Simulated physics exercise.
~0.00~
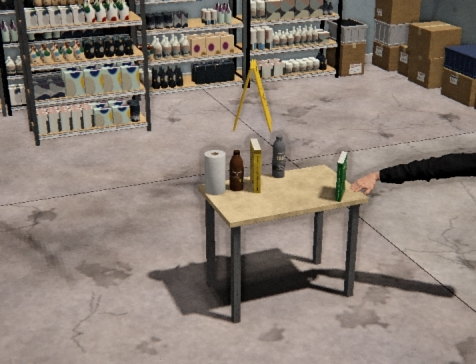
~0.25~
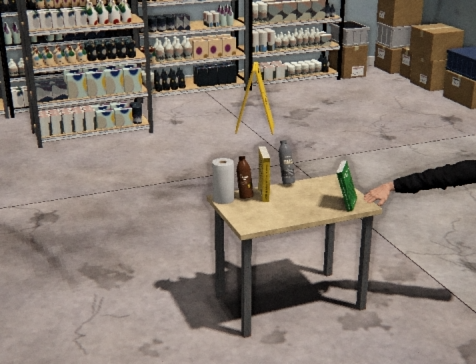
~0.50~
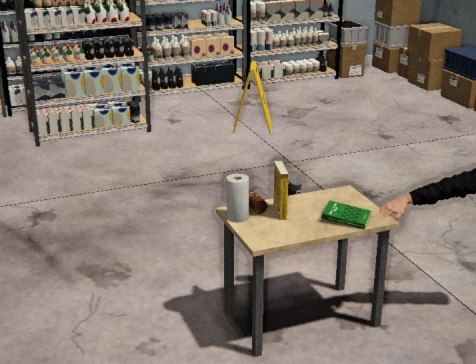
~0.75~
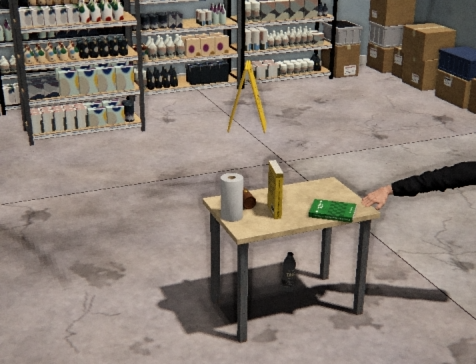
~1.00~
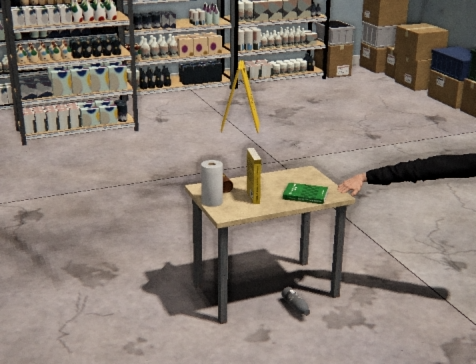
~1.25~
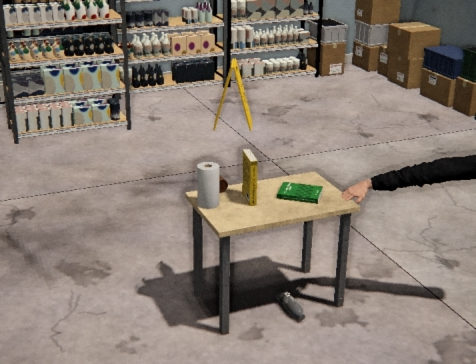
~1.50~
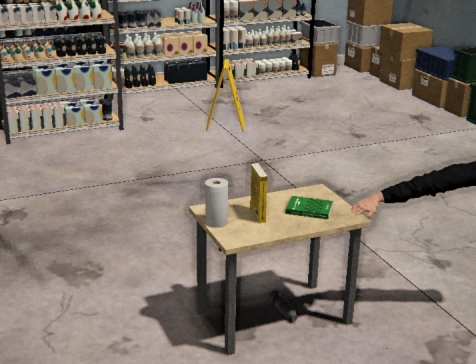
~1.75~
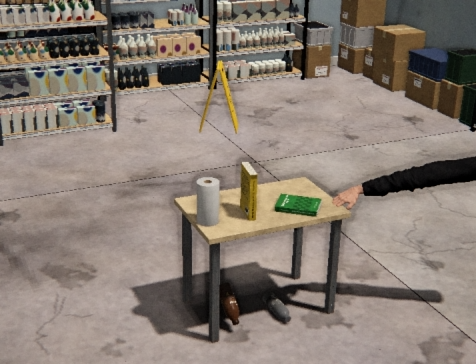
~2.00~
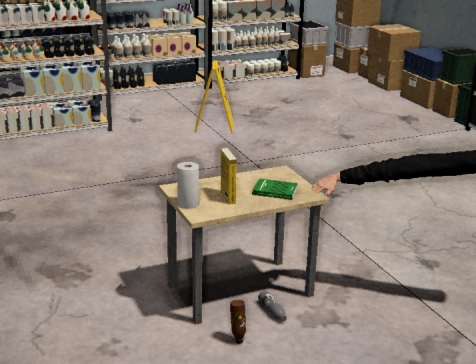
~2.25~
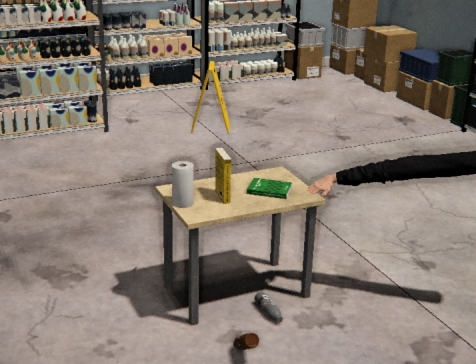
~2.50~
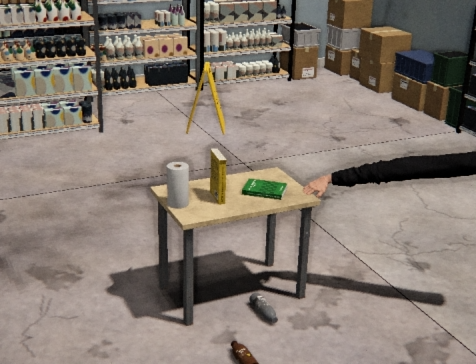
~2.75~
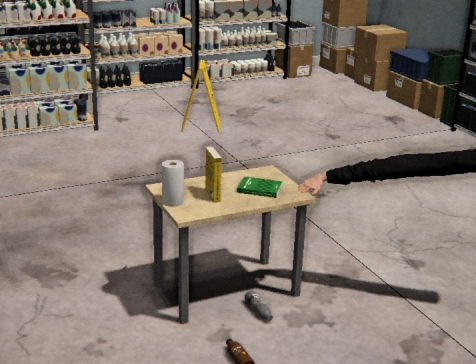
A hand jolted a small work table back and forth, toppling a green book onto the tabletop and sending a grey bottle, then a brown one, to the floor, where both ended up lying while the white roll and yellow book stayed upright.
